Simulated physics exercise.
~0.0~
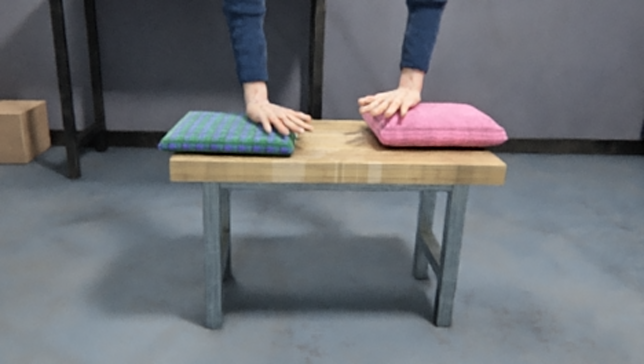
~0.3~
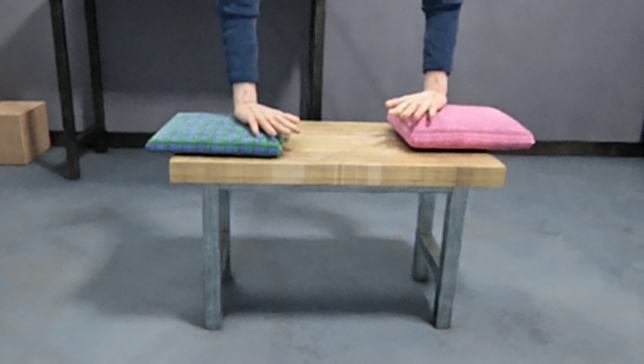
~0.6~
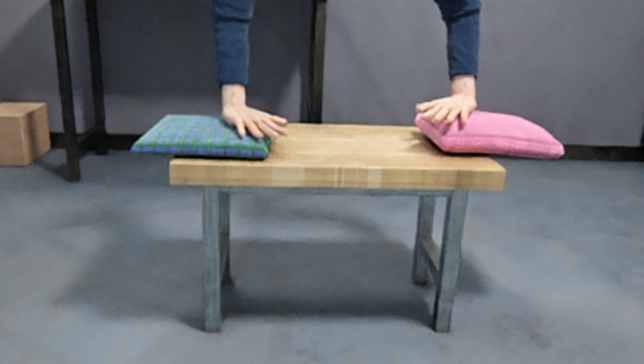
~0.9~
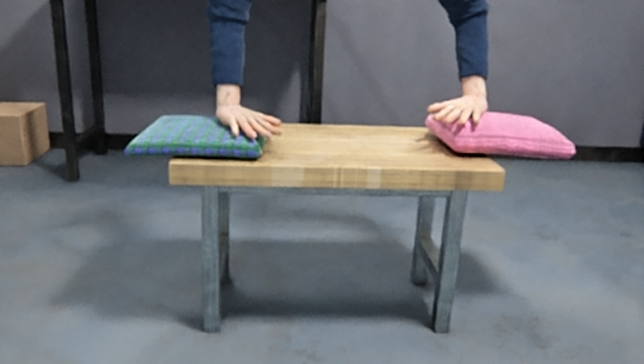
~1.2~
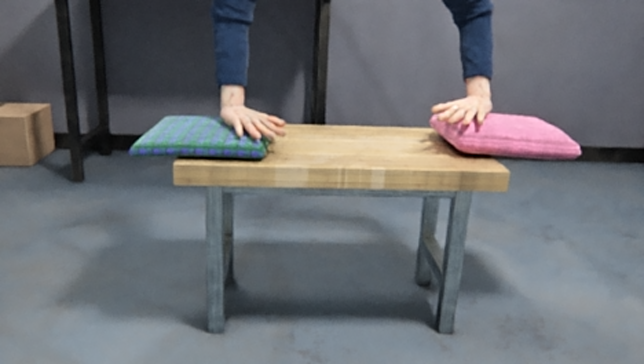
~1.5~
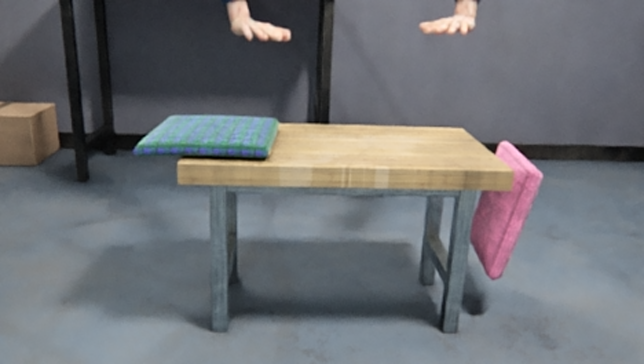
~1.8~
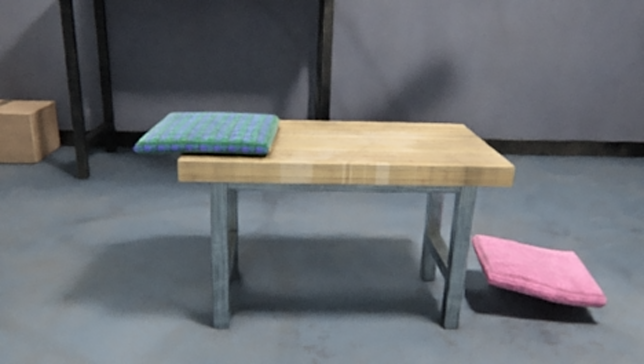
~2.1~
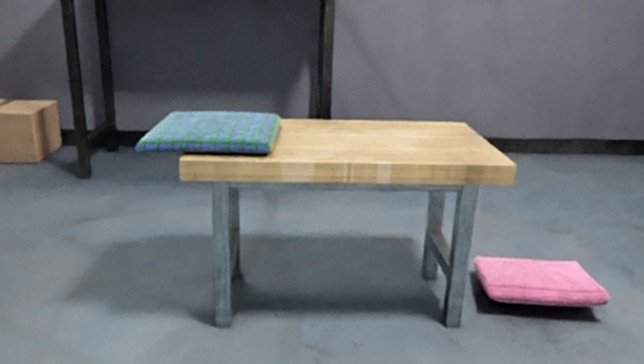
The video shows two hands pushing a green plaid seat pad left and a pink soft bag right across a wooden-topped table until both overhang its ends. The hands lift away, and the pink bag tips off the right end onto the floor while the green pad stays on top.
